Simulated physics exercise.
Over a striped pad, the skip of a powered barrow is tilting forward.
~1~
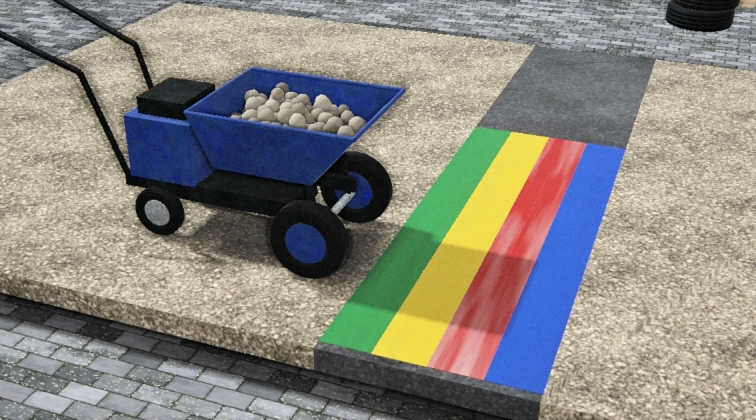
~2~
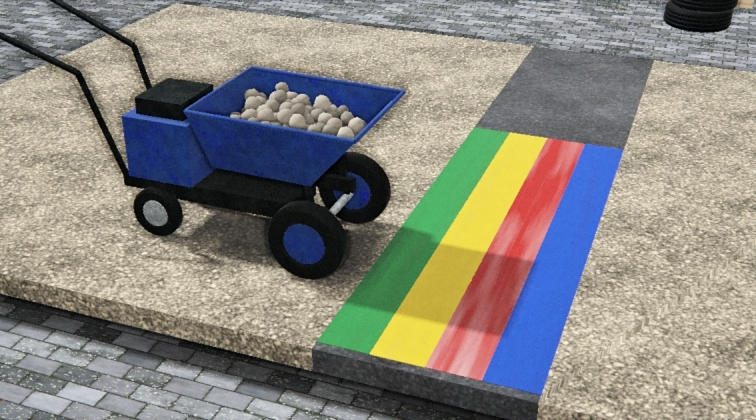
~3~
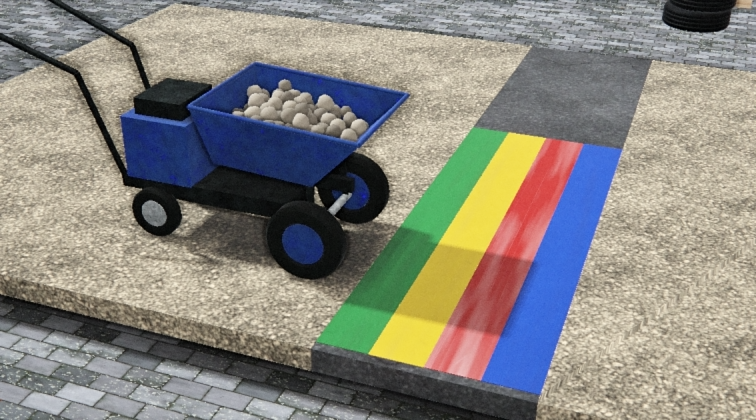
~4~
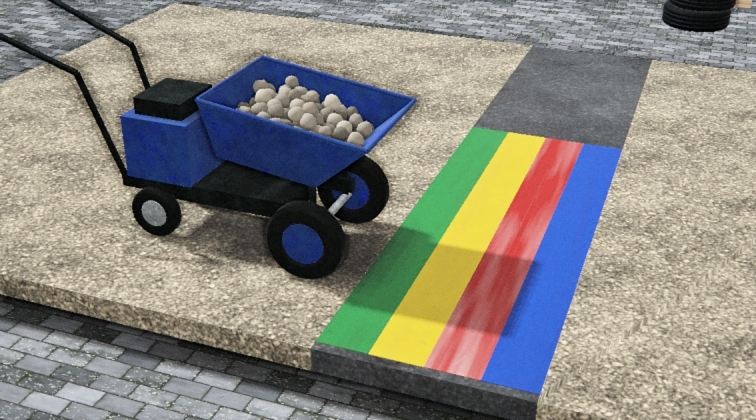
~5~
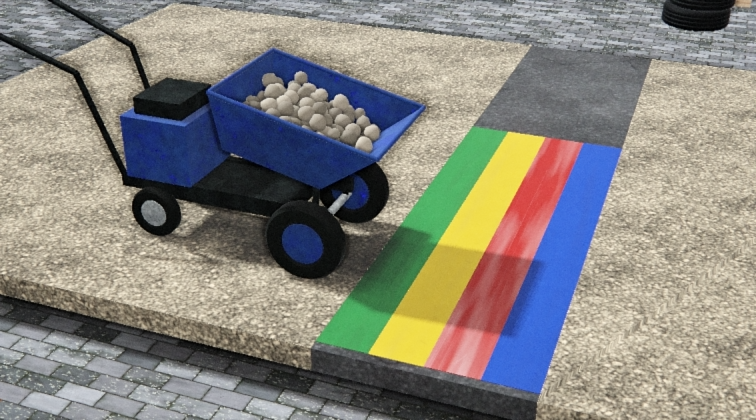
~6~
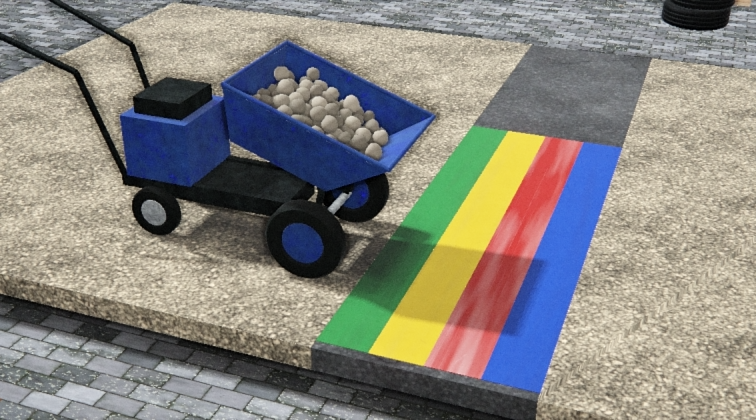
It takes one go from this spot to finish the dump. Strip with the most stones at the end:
Red strip.
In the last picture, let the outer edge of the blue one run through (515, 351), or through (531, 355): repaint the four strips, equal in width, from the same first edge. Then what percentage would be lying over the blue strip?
30 and 20 percent, roughly.
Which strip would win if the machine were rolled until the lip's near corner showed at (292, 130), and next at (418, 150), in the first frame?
The strip in yellow at the first place, then the blue strip at the second.
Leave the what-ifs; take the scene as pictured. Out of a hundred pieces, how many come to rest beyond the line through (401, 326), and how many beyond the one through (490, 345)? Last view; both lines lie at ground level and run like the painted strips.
That's 90 per cent for the first and 40 per cent for the second.
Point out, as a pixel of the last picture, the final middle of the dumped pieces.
Somewhere around (508, 275) in the final view.
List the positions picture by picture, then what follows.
The first picture shows lip of the skip at (354, 140), level; top of the load at (287, 109), river pebbles; green strip at (367, 314); yellow strip at (419, 325); red strip at (472, 337); blue strip at (528, 350).
The second picture shows lip of the skip at (354, 142), level; top of the load at (287, 109).
The third picture shows lip of the skip at (358, 146), tipped barely; top of the load at (280, 119).
The fourth picture shows lip of the skip at (367, 151), tipped a little; top of the load at (274, 106).
The fifth picture shows lip of the skip at (377, 160), tipped a little; top of the load at (283, 102).
The sixth picture shows lip of the skip at (388, 170), tipped clearly; top of the load at (290, 103); green strip at (364, 313); yellow strip at (416, 325); red strip at (469, 336); blue strip at (525, 349).
Soon, skip tipped steeply; all in the skip.
A while on, skip tipped right over; about two thirds in the skip; a small part over the yellow strip; about a quarter over the red strip.
Towards the end, skip tipped right over; about a quarter in the skip; a small part over the yellow strip; about a third over the red strip; about a quarter over the blue strip; a small part off the paint.
Finally, skip tipped right over; a small part in the skip; none over the green strip; about a quarter over the yellow strip; about a third over the red strip; about a quarter over the blue strip; a small part off the paint.
